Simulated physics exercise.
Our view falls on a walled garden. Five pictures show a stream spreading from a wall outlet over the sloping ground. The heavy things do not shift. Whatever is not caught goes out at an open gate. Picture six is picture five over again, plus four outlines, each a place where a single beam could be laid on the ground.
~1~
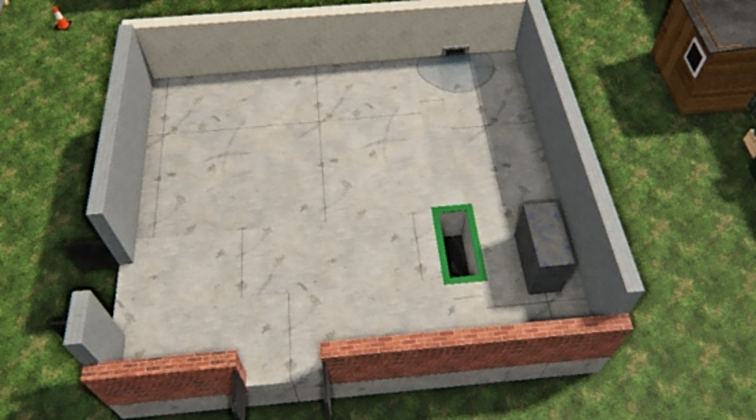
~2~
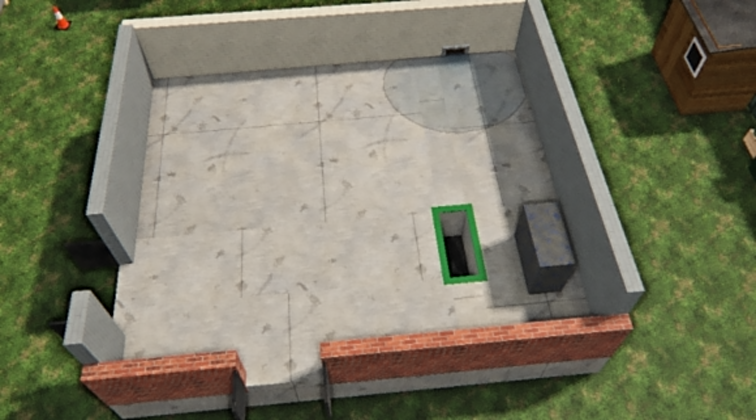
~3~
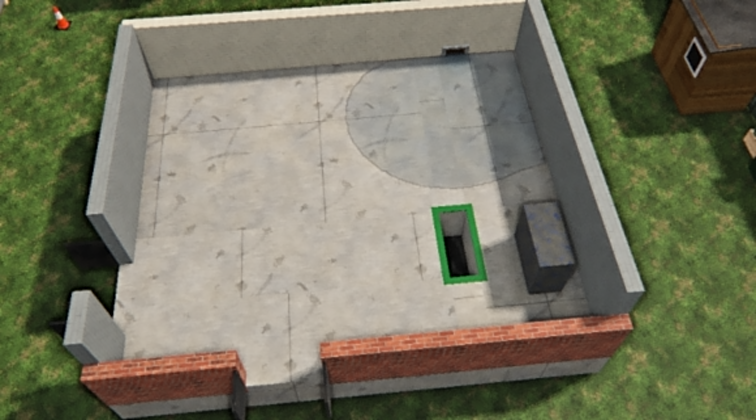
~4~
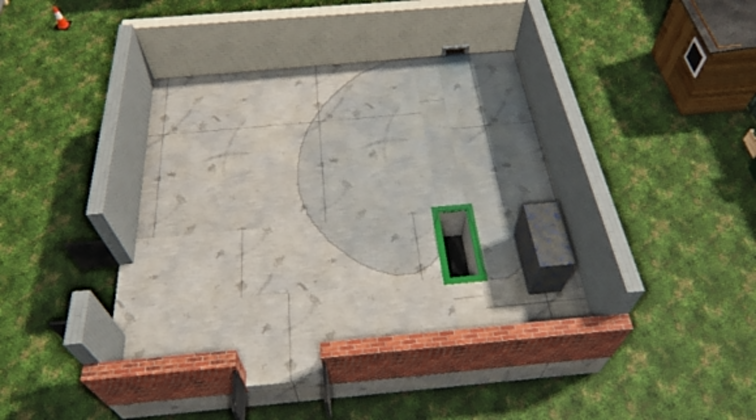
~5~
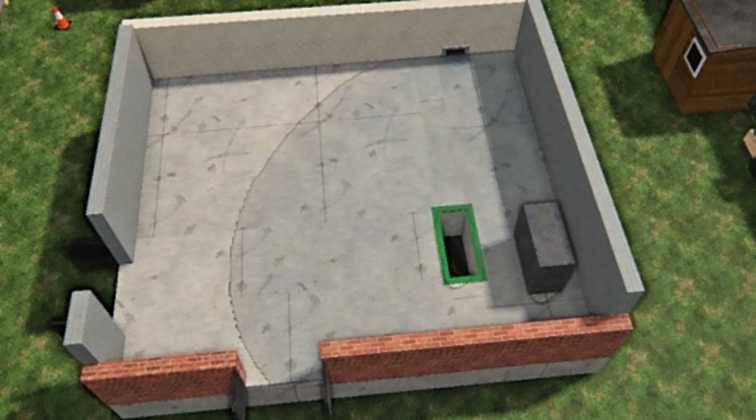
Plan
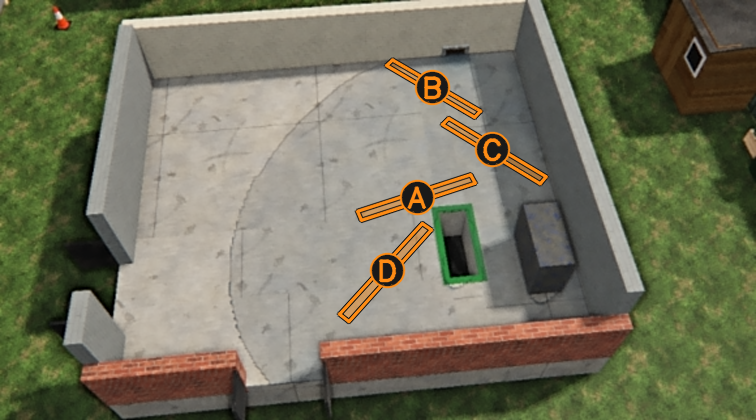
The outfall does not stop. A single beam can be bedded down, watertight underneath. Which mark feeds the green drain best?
B works best here.
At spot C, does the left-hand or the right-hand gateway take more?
The right gate.
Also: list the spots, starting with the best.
Best to worst: B, D, A, C.
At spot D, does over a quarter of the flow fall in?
Yes.
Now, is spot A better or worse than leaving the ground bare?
It is worse.
In orange, A from (359, 215) to (472, 178); B from (389, 62) to (477, 114); C from (445, 121) to (543, 180); D from (344, 317) to (426, 226).
With A, about 21 % of the stream goes into the green drain, about 78 % out by the gates.
With B, about 54 % of the stream goes into the green drain, about 44 % out by the gates.
With C, about 9 % of the stream goes into the green drain, about 90 % out by the gates.
With D, about 36 % of the stream goes into the green drain, about 63 % out by the gates.
